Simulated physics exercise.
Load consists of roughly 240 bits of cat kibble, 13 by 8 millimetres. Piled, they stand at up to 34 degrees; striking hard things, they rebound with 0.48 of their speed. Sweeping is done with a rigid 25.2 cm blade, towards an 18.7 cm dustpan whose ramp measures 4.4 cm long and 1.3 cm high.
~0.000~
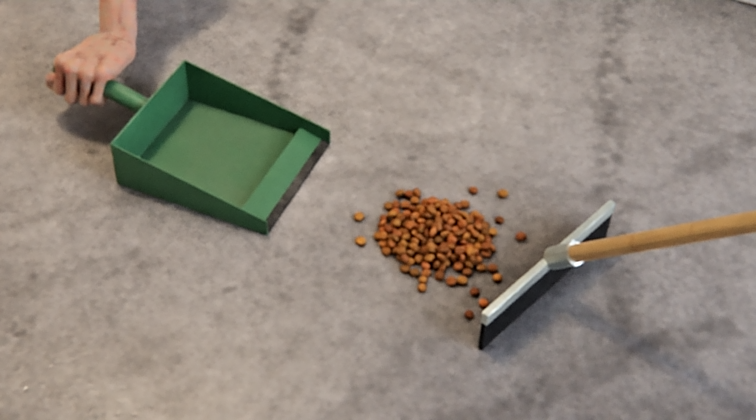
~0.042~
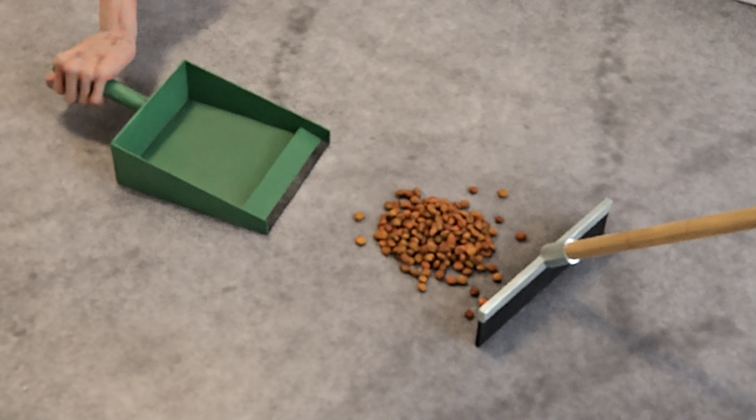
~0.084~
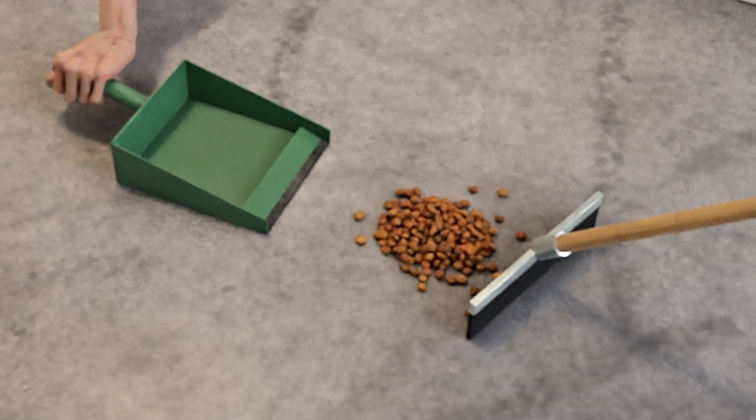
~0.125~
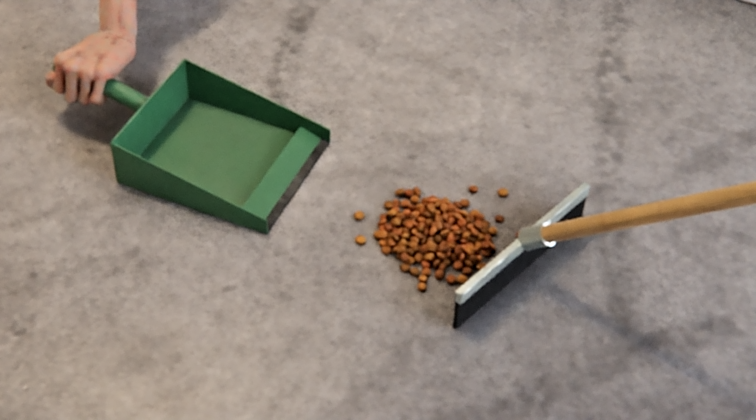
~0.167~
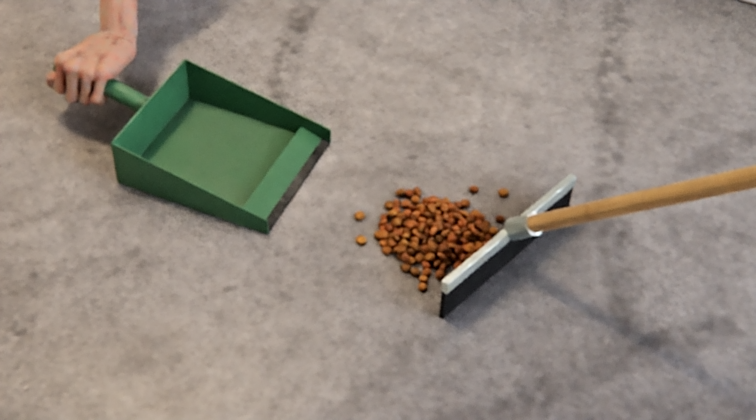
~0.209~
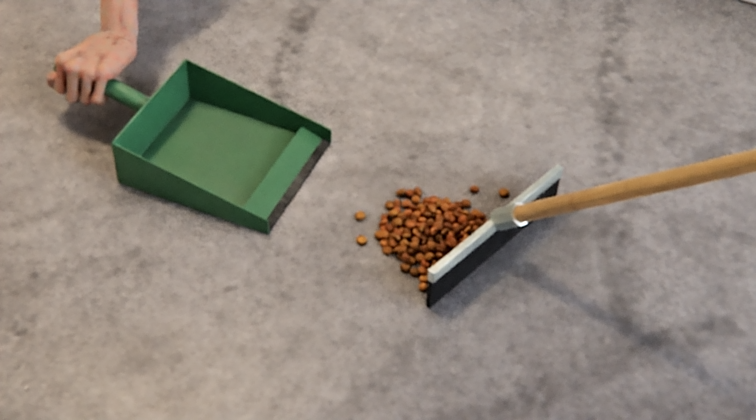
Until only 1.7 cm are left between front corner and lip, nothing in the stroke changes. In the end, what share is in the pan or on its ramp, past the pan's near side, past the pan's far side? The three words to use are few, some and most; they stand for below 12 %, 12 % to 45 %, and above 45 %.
Pan: Some, near side: Few, far side: Some.
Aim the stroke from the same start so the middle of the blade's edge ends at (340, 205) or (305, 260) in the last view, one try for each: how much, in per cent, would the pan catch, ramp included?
I'd expect about 10 percent, then about 0 percent.
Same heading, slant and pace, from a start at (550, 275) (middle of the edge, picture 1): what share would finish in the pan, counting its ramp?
About 20 per cent.
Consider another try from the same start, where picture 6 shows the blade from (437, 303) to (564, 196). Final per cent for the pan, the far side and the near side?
Pan: 5, far side: 5, near side: 5.
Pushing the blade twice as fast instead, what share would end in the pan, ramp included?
It would come to roughly 30 percent.
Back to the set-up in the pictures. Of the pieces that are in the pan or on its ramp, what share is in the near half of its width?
Something like 30 in a hundred.
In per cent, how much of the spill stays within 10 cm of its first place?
Roughly 0 per cent.
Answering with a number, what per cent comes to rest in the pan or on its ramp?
About 20 per cent.
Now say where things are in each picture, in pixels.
In the first picture, blade from (486, 319) to (610, 210), moved 0.0 cm, 0 of the pieces shifted so far; middle of the pieces at (435, 236); pan at (213, 159).
In the second picture, blade from (483, 316) to (607, 207), moved 0.5 cm, 0 of the pieces shifted so far; middle of the pieces at (435, 236).
In the third picture, blade from (474, 309) to (598, 201), moved 1.9 cm, 0 of the pieces shifted so far; middle of the pieces at (435, 235).
In the fourth picture, blade from (460, 298) to (584, 192), moved 4.0 cm, 3 of the pieces shifted so far; middle of the pieces at (435, 235).
In the fifth picture, blade from (446, 287) to (571, 183), moved 6.3 cm, 8 of the pieces shifted so far; middle of the pieces at (436, 235).
In the sixth picture, blade from (433, 277) to (557, 174), moved 8.5 cm, 45 of the pieces shifted so far; middle of the pieces at (436, 235); pan at (214, 158). Its pace works out near 0.54 m/s, heading 22 degrees away from the viewer's side.
After 0.42 s, middle of the blade 16 cm from the lip; 0 % over the lip, far side 5 %, near side 0 %.
After 0.56 s, middle of the blade 9 cm from the lip; 0 % over the lip, far side 20 %, near side 0 %.
After 0.83 s, middle of the blade 6 cm from the lip; 20 % over the lip, far side 30 %, near side 0 %.
By 1.1 s all is still; pan 20 %, near side 0 %, far side 30 %, in front of the lip or behind the blade 45 %.
